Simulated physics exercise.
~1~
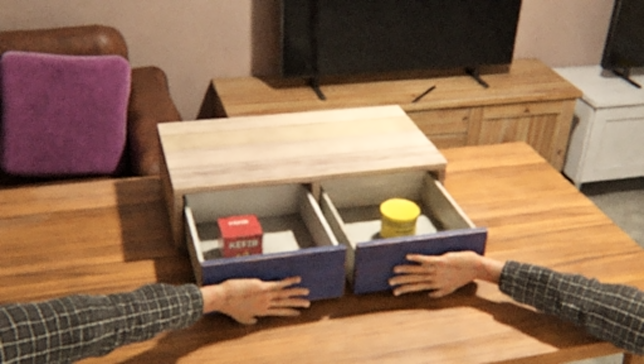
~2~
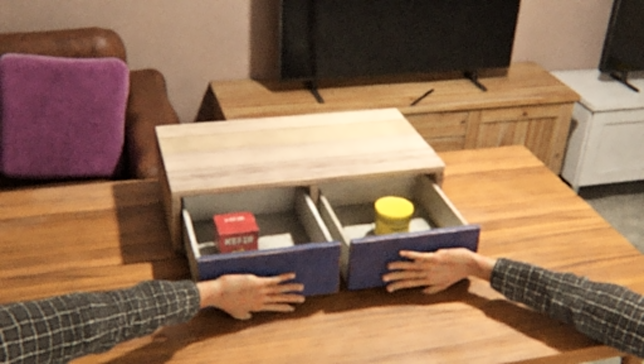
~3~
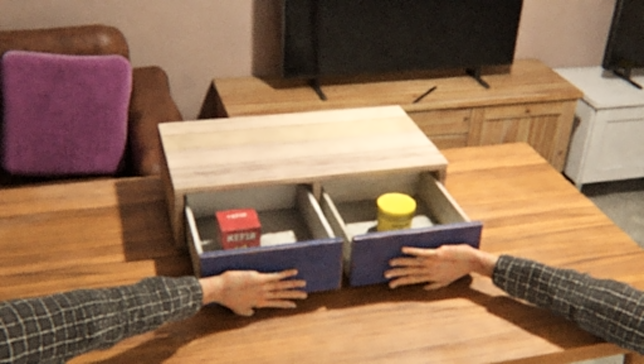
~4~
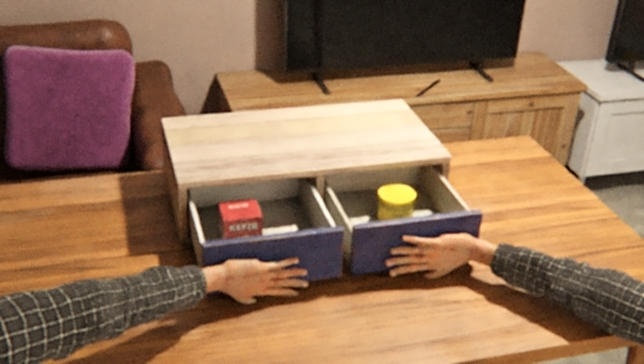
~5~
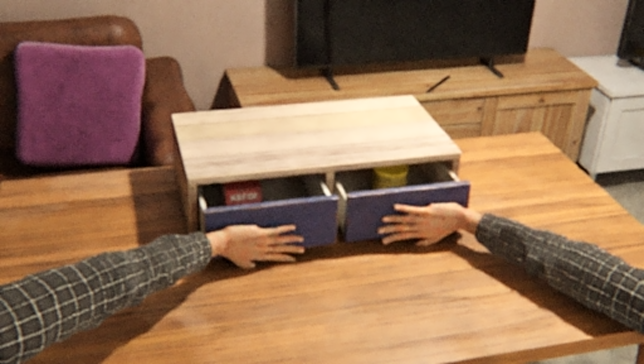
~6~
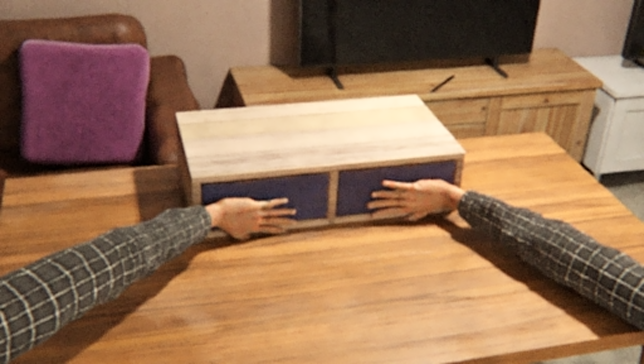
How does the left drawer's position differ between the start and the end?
At the start the left drawer is pulled out with the red carton visible inside. By the end it is pushed in and shut flush with the chest.
